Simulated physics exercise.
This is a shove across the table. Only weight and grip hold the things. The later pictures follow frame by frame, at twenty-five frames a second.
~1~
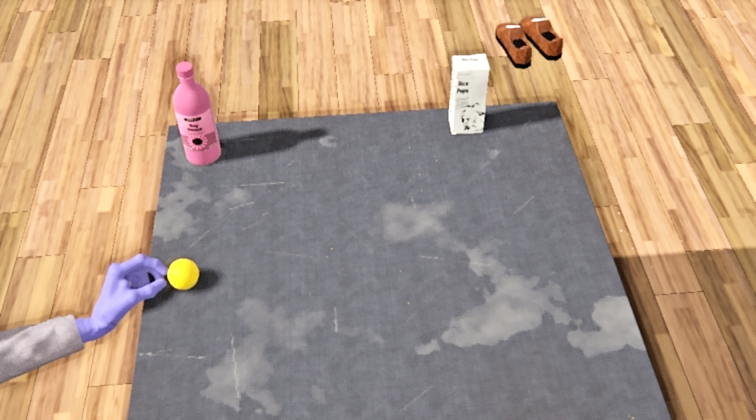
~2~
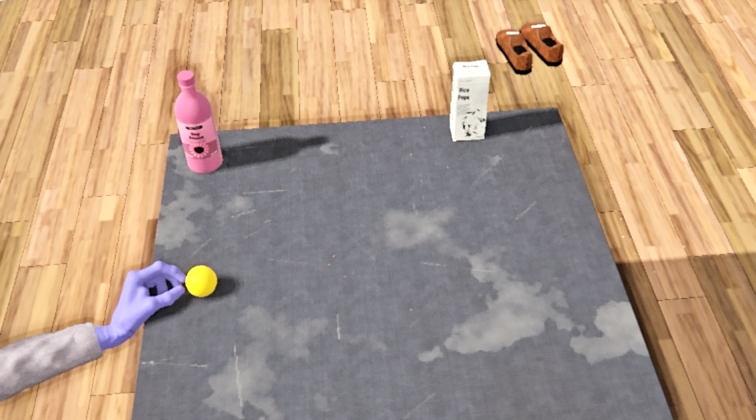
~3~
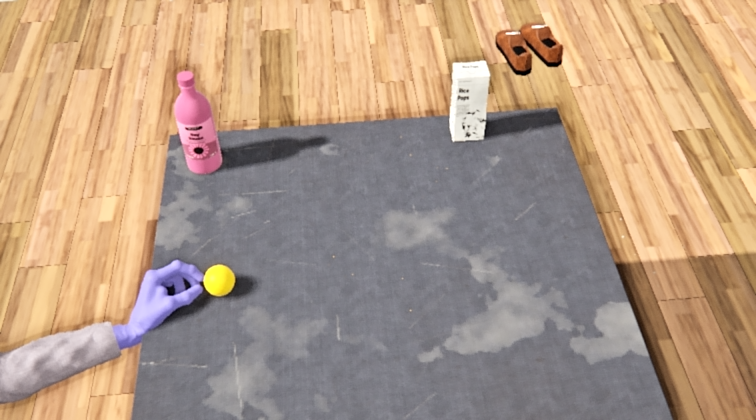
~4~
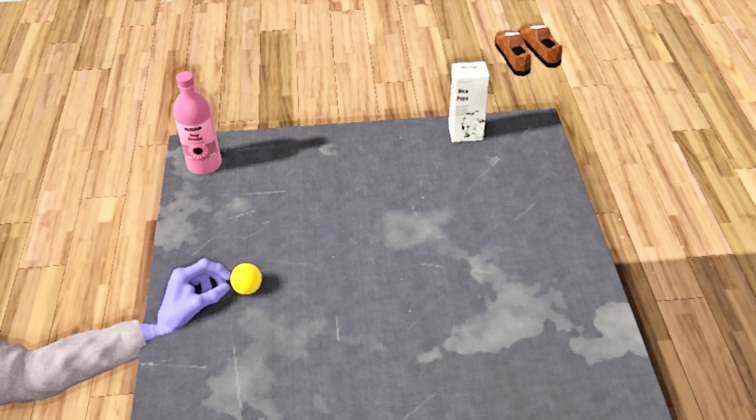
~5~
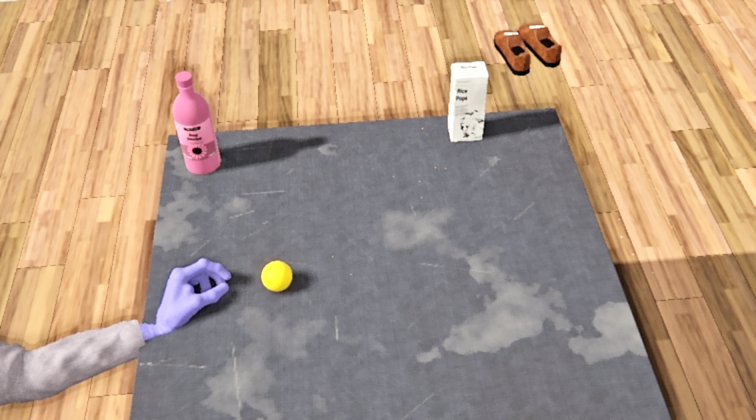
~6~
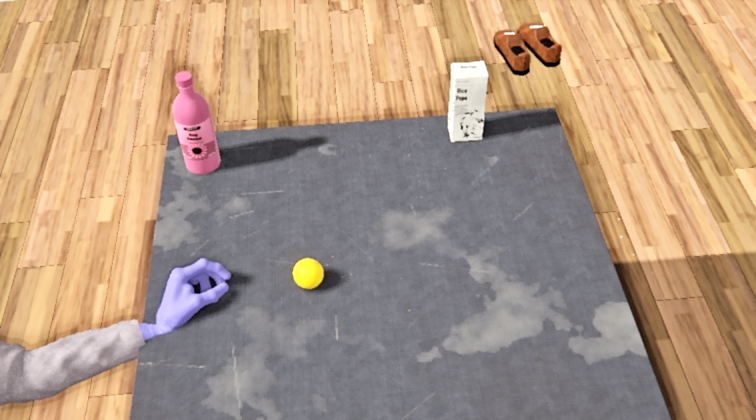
A yellow lemon sits against the fingertips of a purple hand at the left side of a gray tabletop, near a pink bottle and a white carton. The hand pushes it steadily to the right, then halts, and the lemon travels on rightward alone, leaving a widening gap.
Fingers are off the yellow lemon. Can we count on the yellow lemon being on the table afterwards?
The yellow lemon falls off the table.
Then, 0.20 s on from there, yellow lemon shifted well along near (458, 262).
Then, 0.40 s on from there, yellow lemon shifted well along near (596, 251).
Then, 0.70 s on from there, yellow lemon now off the table.
Then, 0.90 s on from there, things are still on the move.
In the end, off the table, yellow lemon.
